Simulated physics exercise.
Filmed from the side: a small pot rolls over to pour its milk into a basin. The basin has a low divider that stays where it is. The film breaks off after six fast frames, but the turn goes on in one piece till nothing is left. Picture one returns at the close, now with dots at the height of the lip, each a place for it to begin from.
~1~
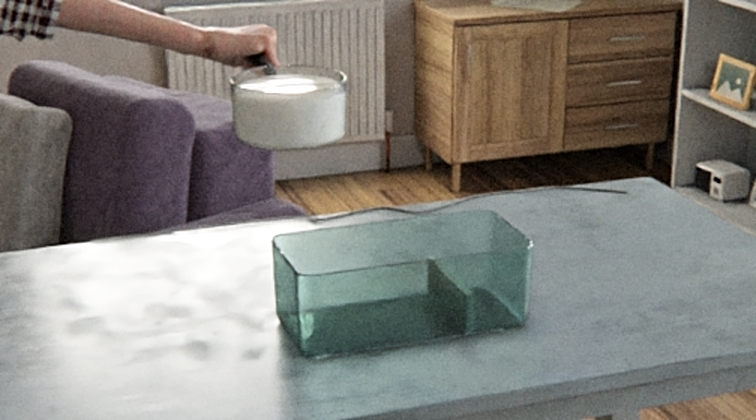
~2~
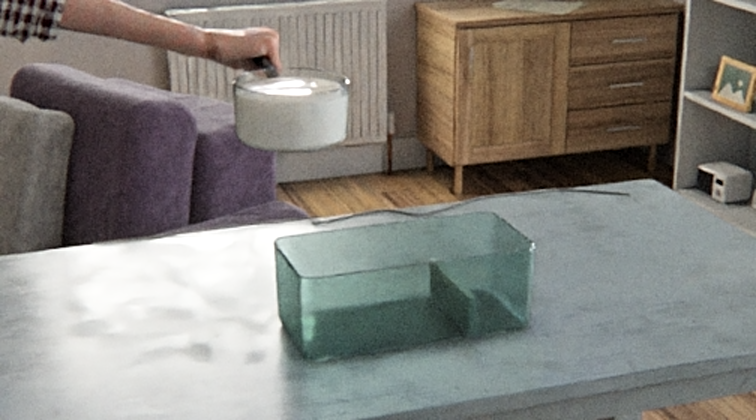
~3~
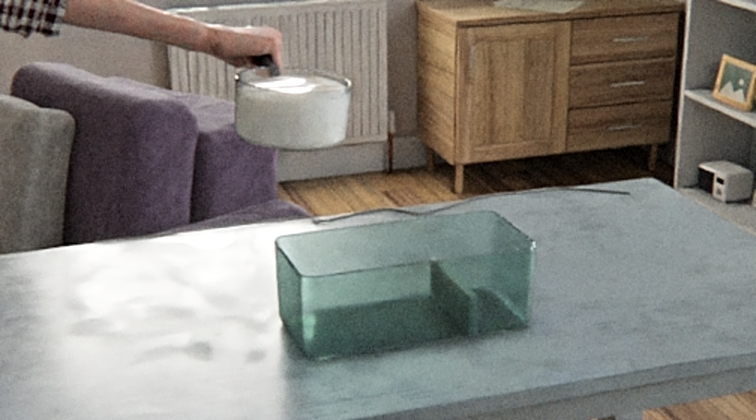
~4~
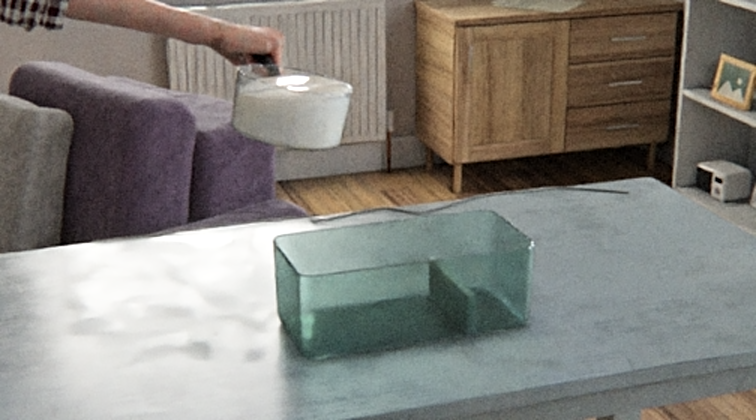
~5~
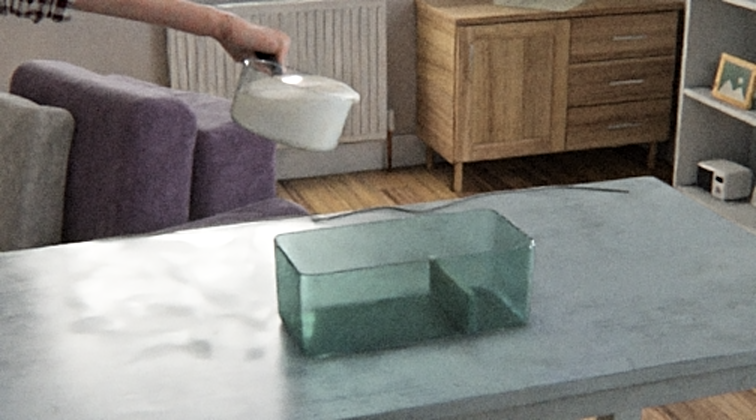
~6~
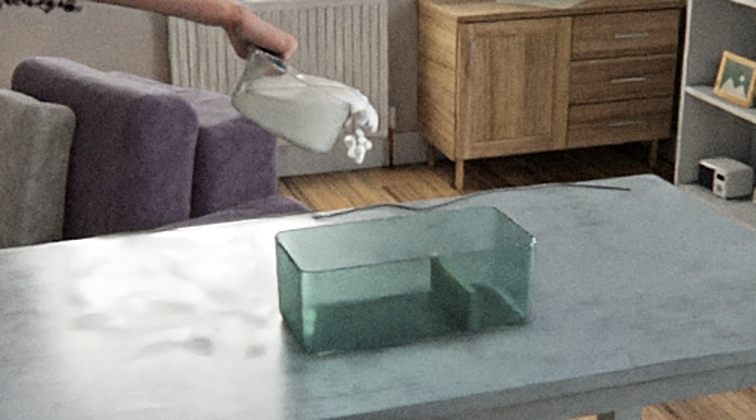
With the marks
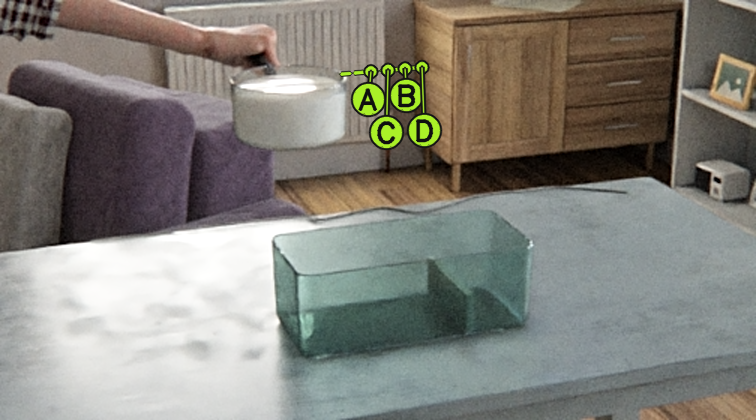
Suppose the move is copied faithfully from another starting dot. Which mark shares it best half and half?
Take C.
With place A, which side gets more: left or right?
More ends on the left.
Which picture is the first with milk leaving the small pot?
In picture 5.
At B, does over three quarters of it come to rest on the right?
No, it does not.
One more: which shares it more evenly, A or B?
It is B.
On the marked copy, A at (370, 71); B at (405, 68); C at (388, 70); D at (421, 67).
Choosing A, about 78 % ends left of the wall and 20 % right of it.
Choosing B, about 34 % ends left of the wall and 65 % right of it.
Choosing C, about 51 % ends left of the wall and 48 % right of it.
Choosing D, about 29 % ends left of the wall and 70 % right of it.
